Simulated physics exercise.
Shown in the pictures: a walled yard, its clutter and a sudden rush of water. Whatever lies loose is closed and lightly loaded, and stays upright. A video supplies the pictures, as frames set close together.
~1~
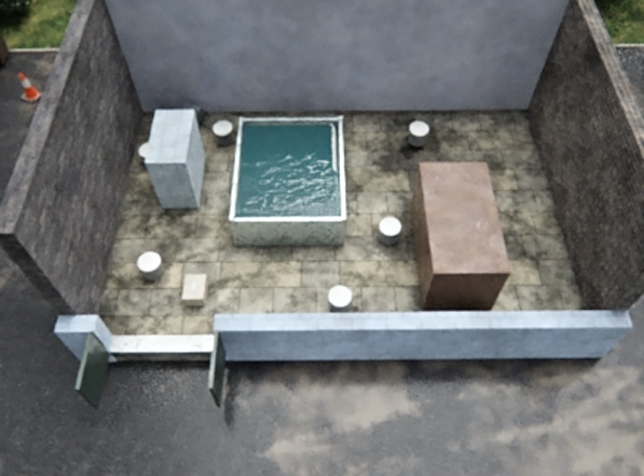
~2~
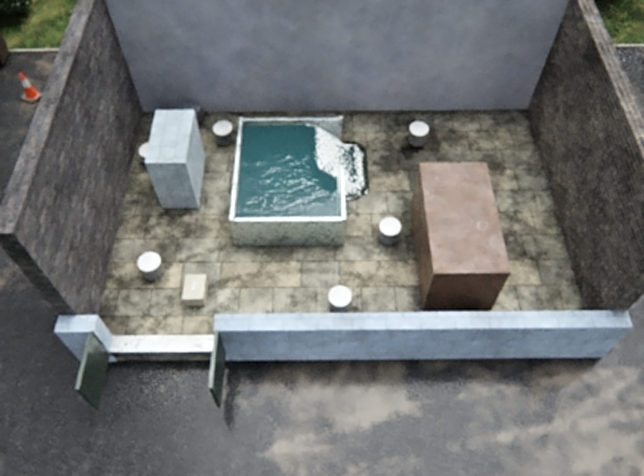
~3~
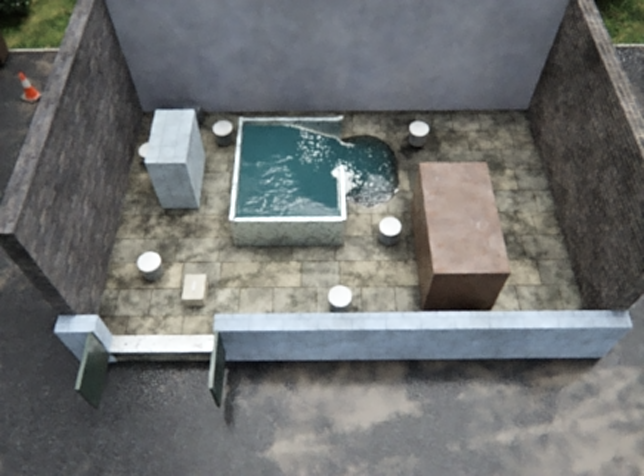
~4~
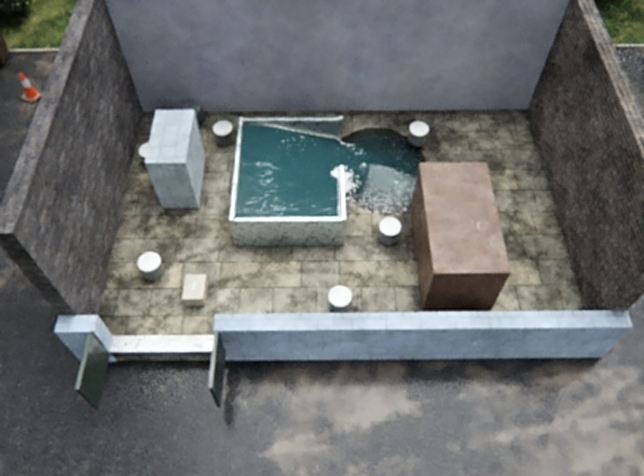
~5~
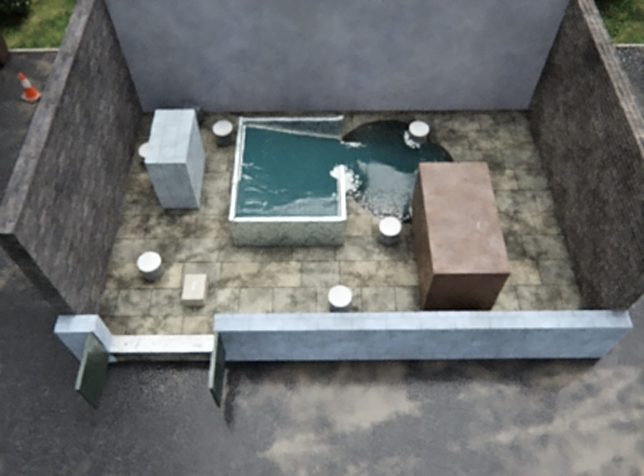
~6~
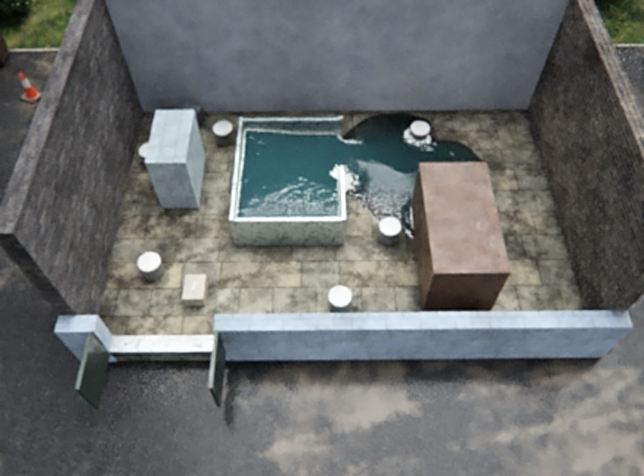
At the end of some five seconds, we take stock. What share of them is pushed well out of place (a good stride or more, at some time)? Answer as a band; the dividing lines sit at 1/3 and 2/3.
Less than 1/3.
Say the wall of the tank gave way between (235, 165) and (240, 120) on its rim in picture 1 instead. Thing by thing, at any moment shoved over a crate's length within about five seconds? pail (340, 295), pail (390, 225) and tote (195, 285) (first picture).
First stays short of it, second stays short of it, third covers that distance.
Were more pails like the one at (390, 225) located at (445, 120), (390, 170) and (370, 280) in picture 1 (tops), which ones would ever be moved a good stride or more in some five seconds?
Item by item: Goes the distance, goes the distance, remains in place.
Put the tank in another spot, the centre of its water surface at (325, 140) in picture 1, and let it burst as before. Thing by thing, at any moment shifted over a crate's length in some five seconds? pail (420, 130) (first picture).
Short version: Went the distance.
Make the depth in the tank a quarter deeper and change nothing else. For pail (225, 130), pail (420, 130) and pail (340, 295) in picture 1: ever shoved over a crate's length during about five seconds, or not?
Answers, in the order asked: Stayed within the threshold, went past the threshold, went past the threshold.
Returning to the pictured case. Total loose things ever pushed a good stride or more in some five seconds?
Count: 1.
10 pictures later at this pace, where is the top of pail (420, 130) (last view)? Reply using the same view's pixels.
That would put it around (529, 104).
A moment on, 1 of 8 are well off their spots; 0 afloat.
Next, 1 of 8 are well off their spots; 1 afloat.
Later, 1 of 8 are well off their spots; 1 afloat.
In the end, 1 of 8 are well off their spots, and 1 have been at some point; 1 afloat.
